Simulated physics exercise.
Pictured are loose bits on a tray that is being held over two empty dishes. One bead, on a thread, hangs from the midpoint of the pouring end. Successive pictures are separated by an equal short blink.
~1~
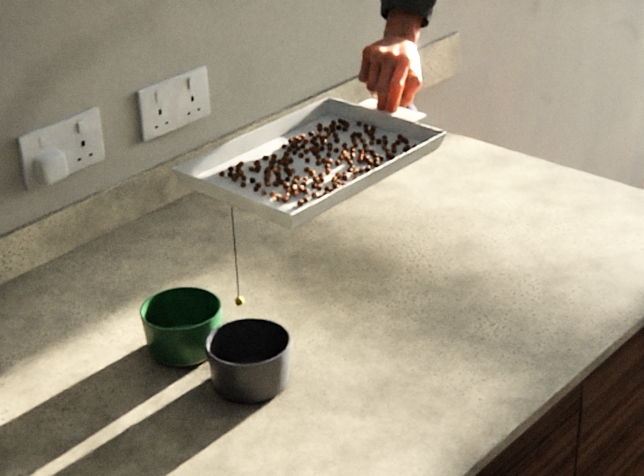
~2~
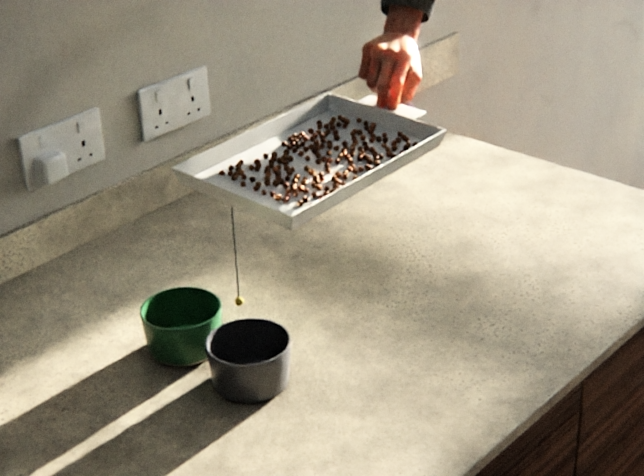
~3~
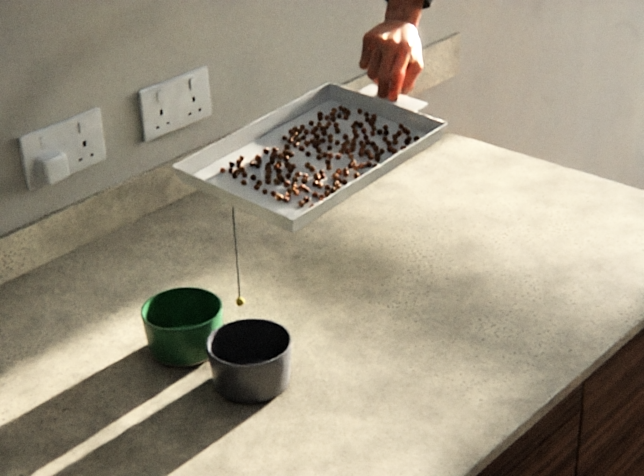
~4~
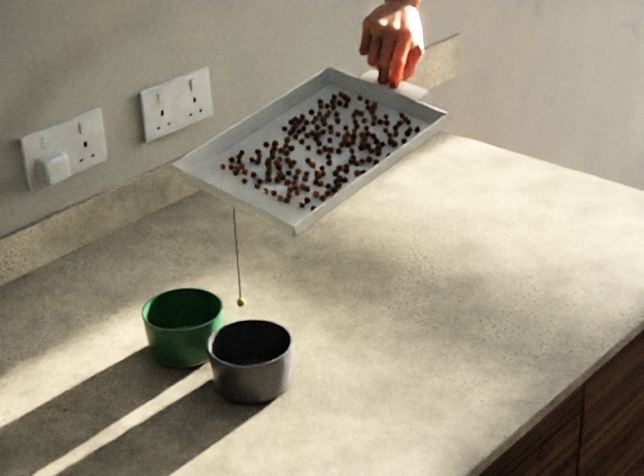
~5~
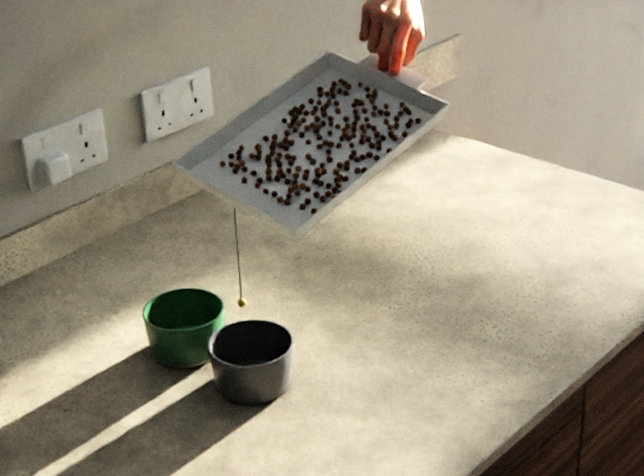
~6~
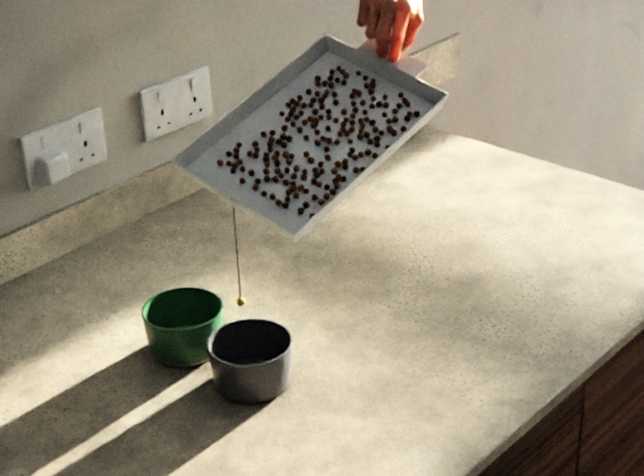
A hand at the upper right lifts the back of a pale tray by its handle, steepening it steadily towards its front edge, which tips lower at the right corner, while the camera stays still. Small dark brown balls lie scattered across the tray, and a yellowish bead hangs on a thread below, above a green dish on the left and a grey one on the right. The setting is a sunlit, speckled stone worktop with wall sockets behind, seen from above at an angle.
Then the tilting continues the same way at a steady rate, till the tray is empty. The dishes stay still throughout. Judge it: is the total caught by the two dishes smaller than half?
Most never reaches the dishes.
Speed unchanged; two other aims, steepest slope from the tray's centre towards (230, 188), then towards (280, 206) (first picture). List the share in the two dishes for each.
I'd say some 80 in a hundred at first, then 50 in a hundred.
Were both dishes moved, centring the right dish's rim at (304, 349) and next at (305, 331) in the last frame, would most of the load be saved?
At place one the greater share; at place two the greater share.
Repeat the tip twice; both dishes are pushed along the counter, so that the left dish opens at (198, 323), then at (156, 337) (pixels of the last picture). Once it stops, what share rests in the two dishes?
Trial 1 around 50 percent, trial 2 around 10 percent.
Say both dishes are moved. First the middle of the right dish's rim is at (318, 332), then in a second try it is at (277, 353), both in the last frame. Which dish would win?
One: The right-side dish. Two: The right-side dish.
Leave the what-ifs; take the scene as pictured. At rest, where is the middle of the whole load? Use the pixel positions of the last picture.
Resting centre, last picture - approx. (294, 399).
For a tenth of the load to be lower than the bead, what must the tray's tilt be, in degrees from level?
I'd say close to 70 degrees.
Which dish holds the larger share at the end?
The fuller one is the right side.
Soon, tray tipped steeply; most on the tray; a stray few outside both; about a quarter in the air.
A while on, tray tipped past a quarter turn; a small part on the tray; about a quarter in the right dish; about half outside both; about a quarter in the air.
Towards the end, tray tipped past a quarter turn; about a quarter in the right dish; most outside both.
Finally, tray tipped past a quarter turn; about a quarter in the right dish; none in the left dish; most outside both.
